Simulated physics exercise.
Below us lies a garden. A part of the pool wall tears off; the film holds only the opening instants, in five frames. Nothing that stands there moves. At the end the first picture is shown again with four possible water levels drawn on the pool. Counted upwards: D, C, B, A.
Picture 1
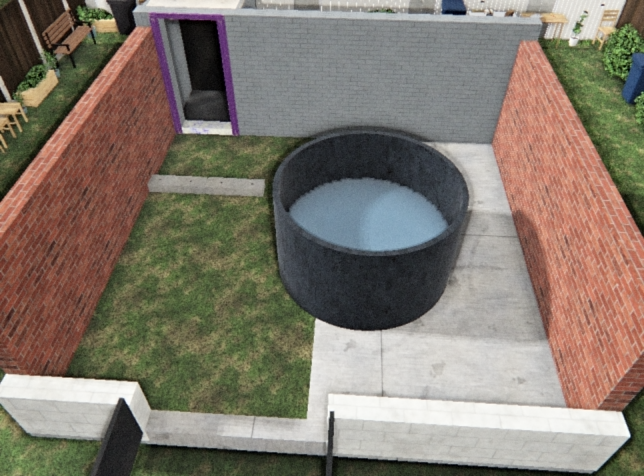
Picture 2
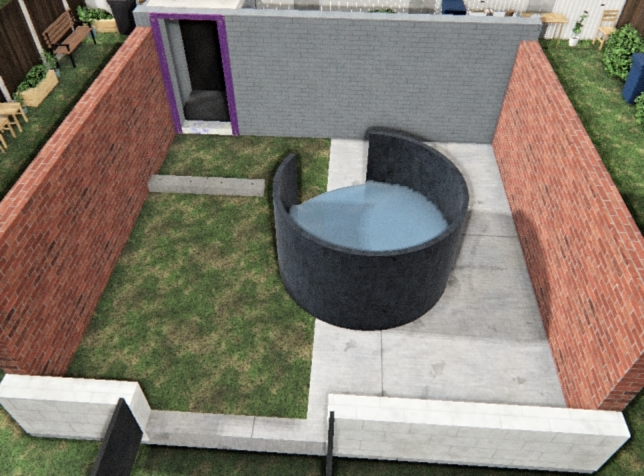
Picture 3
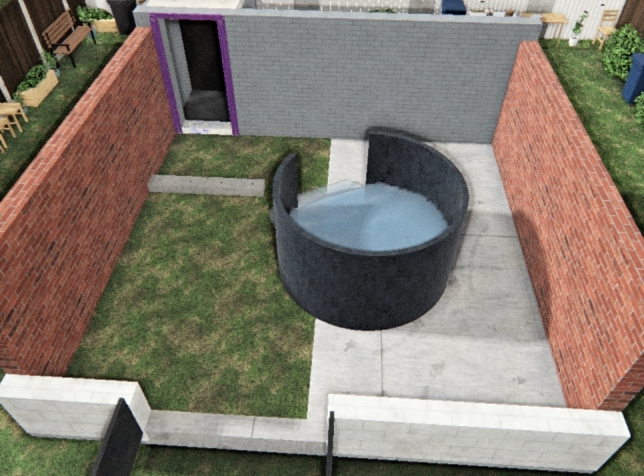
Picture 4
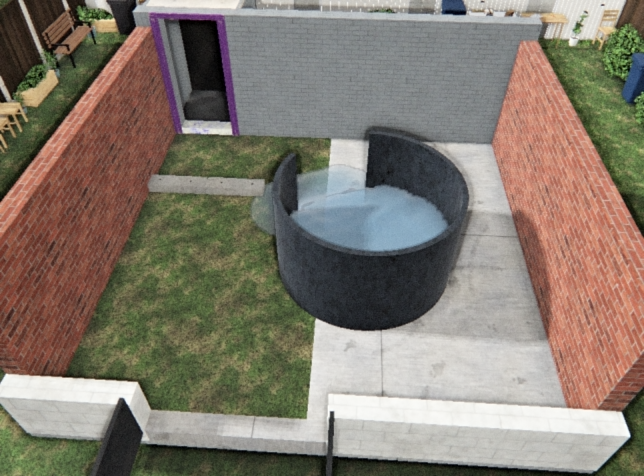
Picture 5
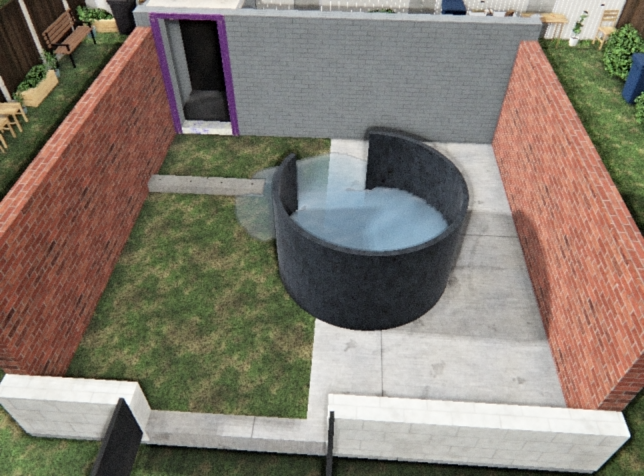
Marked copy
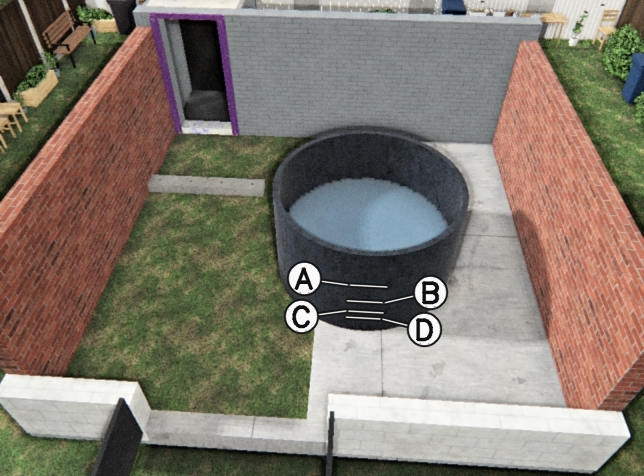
Water rests in a round, dark pool in a walled garden, until a section of the pool's wall on the far left side is suddenly gone. The water's surface tilts and slides toward the gap, then pours out through it, spreading in a thin, pale sheet over the grass and the paving behind.
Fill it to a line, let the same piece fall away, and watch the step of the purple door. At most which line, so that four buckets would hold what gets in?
C.
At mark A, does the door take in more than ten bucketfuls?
Yes, it does.
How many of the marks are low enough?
Two of the four.
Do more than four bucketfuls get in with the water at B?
Yes.
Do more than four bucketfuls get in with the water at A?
Yes, it does.
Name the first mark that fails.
B.
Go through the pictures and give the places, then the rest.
Water in the pool at rest, its middle at (366, 230); foot of the purple doorway at (208, 134); open gate at (232, 385).
Water covers 1 % of the ground, its front hidden from here.
Water covers 3 % of the ground, its front hidden from here.
Water covers 7 % of the ground and shows as far out as (264, 197).
Water covers 11 % of the ground and shows as far out as (248, 194).
On the marked copy, A at (367, 285); B at (365, 301); C at (364, 311); D at (364, 318); from the bottom up D, C, B, A.
Choosing A, dozens of bucketfuls pour in.
Choosing B, about 9 bucketfuls get in.
Choosing C, a splash gets over, under a bucket.
Choosing D, nothing gets over.
